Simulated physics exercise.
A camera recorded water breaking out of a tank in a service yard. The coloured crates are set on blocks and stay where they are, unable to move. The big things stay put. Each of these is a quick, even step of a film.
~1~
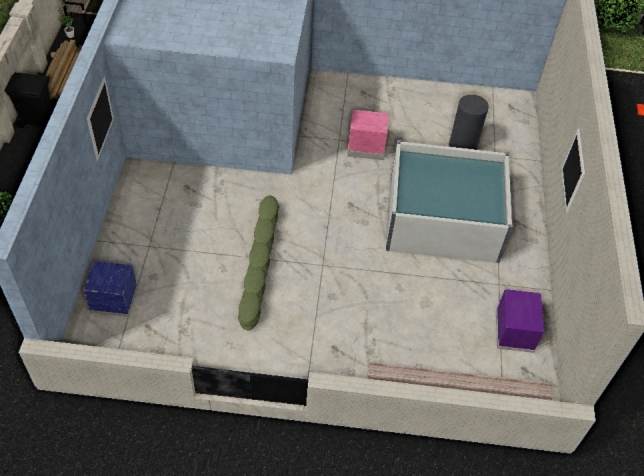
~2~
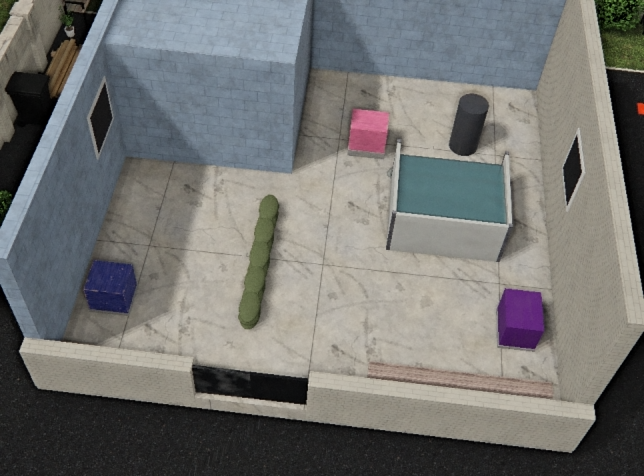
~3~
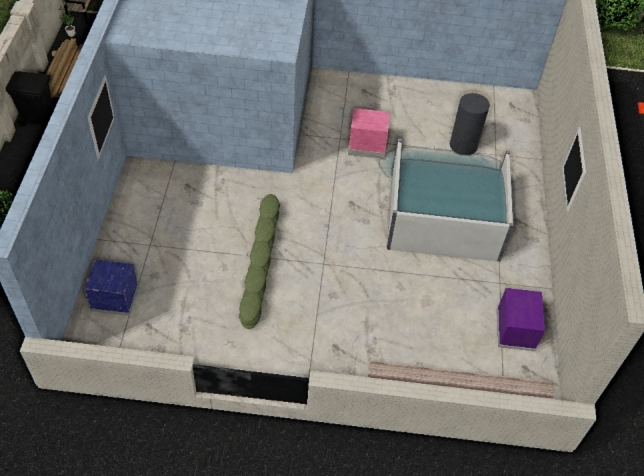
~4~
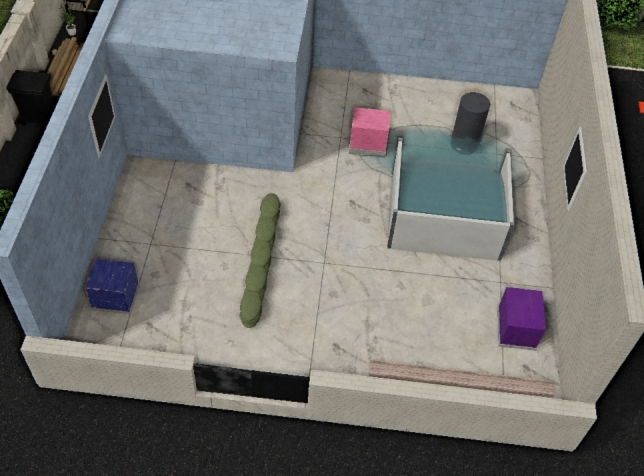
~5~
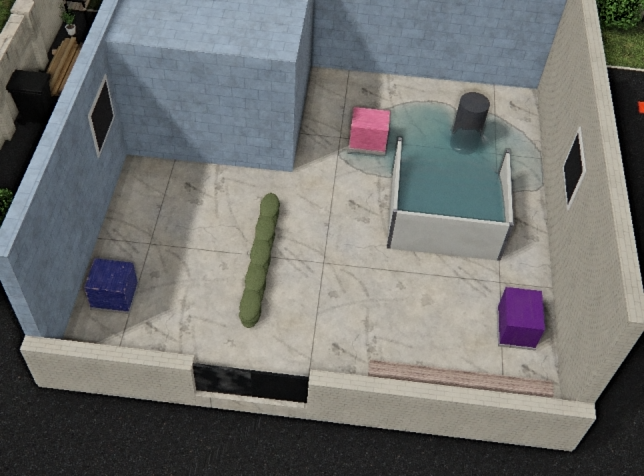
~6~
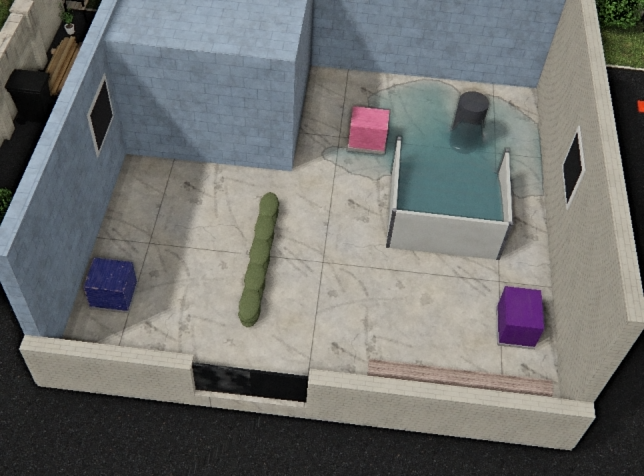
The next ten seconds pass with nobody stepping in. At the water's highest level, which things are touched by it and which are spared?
Going through them: The purple crate is touched; the pink crate is touched; the blue crate is touched.
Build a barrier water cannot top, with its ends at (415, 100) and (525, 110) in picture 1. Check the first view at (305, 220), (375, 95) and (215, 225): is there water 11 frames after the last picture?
Taking the three spots in order: Spared, soaked, spared.
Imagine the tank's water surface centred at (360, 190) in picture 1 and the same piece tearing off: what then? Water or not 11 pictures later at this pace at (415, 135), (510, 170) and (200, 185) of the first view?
As listed: Under water, under water, clear.
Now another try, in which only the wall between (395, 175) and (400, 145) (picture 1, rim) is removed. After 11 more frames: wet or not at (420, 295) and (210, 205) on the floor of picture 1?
Untouched, then submerged.
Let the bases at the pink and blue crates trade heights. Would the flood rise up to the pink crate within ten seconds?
Note: Pink crate is flooded.
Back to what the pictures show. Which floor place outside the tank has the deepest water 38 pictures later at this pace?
I'd say near (275, 389).
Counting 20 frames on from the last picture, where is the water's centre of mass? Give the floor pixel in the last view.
The water's middle lies around (425, 145).
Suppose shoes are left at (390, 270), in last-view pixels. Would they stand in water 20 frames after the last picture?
Answer: No flooding.
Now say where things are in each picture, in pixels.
The tank at (452, 186) is whole and still, in the first picture.
Water pours out on the tank's far side and has run to a hidden place, in the second picture.
The front is at a hidden place, out from the gap on the tank's far side, in the third picture.
Water pours out on the tank's far side and has run to (364, 156), in the fourth picture.
The front is at (405, 106), out from the gap on the tank's far side, in the fifth picture.
The front is at (420, 82), out from the gap on the tank's far side, in the sixth picture.
A moment on, water covers 25 % of the floor; the purple crate not reached, the pink crate water round its plinth, the blue crate not reached.
Next, water covers 30 % of the floor; the purple crate not reached, the pink crate water round its plinth, the blue crate not reached.
Then, water covers 45 % of the floor; the purple crate water round its plinth, the pink crate water round its plinth, the blue crate not reached.
Later, water covers 70 % of the floor; the purple crate water round its plinth, the pink crate water round its plinth, the blue crate not reached.
In the end, water covers 85 % of the floor; the purple crate was topped, the pink crate was topped, the blue crate was topped.
